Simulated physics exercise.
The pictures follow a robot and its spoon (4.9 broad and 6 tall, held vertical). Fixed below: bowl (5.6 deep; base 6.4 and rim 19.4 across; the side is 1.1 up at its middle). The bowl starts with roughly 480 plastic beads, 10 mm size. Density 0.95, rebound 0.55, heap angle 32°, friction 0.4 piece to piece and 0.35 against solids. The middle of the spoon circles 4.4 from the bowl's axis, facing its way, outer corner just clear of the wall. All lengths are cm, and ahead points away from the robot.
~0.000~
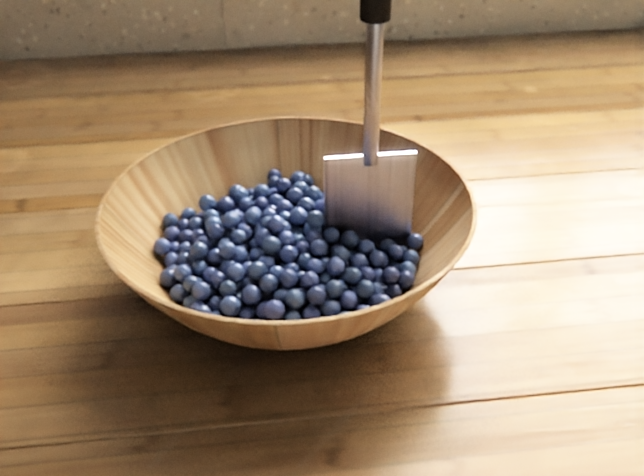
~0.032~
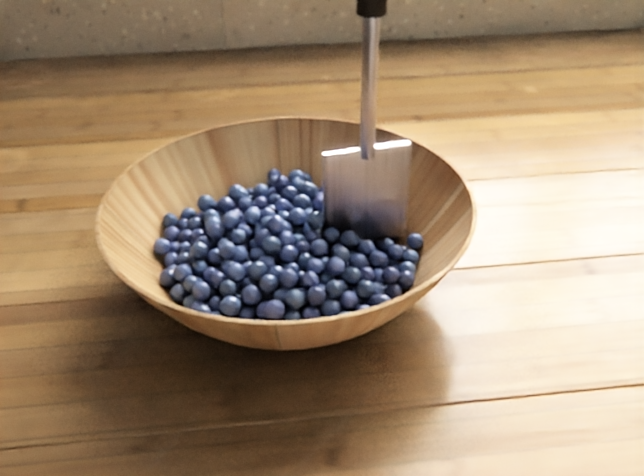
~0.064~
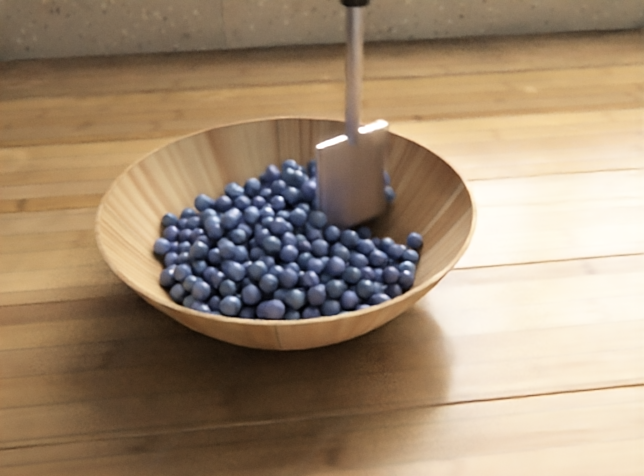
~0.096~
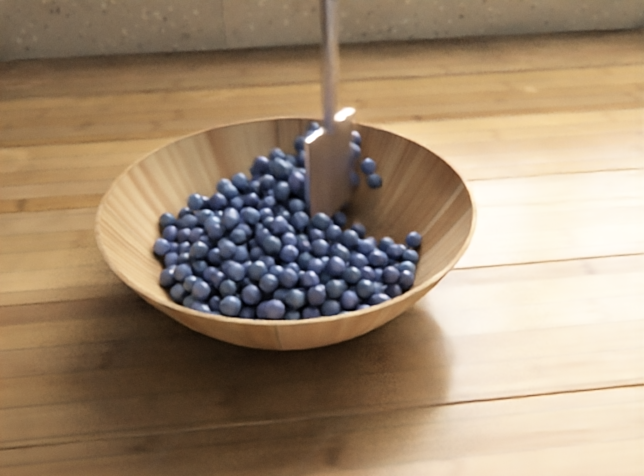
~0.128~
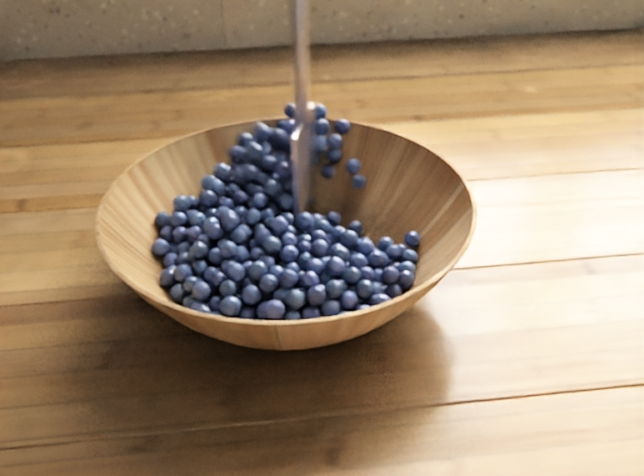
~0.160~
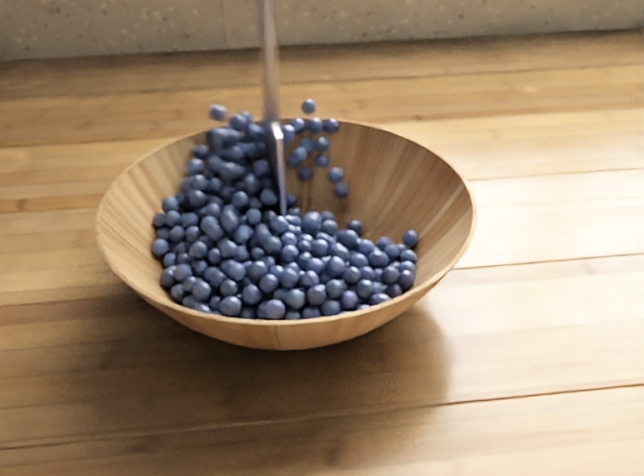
A wide wooden bowl sits on a sunlit plank surface in front of a speckled grey wall, seen from above at an angle by a still camera. Dark blue beads fill its lower part, and a flat metal spoon with a dark handle stands upright at the right. The spoon sweeps leftward along the far side, turning edge-on, pushing beads into a higher heap and tossing several up near the back rim.
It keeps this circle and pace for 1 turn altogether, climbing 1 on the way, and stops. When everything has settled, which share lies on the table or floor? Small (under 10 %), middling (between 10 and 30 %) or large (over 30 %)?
A middling share, between 10 and 30 %, ends on the table or floor.
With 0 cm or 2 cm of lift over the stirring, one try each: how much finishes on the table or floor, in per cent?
Some 25 and 10 per cent.
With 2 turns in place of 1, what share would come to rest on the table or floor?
Then about 25 per cent.
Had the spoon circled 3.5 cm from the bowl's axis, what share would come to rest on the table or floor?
It would be near 5 per cent.
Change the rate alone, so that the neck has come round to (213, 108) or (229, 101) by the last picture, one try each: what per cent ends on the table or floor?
About 30 and 30 per cent.
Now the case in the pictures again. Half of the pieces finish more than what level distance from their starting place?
About 7 cm.
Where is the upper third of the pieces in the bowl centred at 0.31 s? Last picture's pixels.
At about (190, 262).
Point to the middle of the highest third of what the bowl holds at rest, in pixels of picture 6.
At about (336, 208).
After 0.31 s, 196° round, highest piece 8 above the table; 459 in the bowl, 8 on the table or floor, 15 in flight or on the tool.
After 0.45 s, 296° round, highest piece 8 above the table; 430 in the bowl, 35 on the table or floor, 17 in flight or on the tool.
After 0.73 s, 0° round, highest piece 5 above the table; 412 in the bowl, 70 on the table or floor.
After 1.43 s, 0° round, highest piece 5 above the table; 412 in the bowl, 70 on the table or floor.
At rest, 412 in the bowl, 70 on the table or floor. That is 15 % on the table or floor.
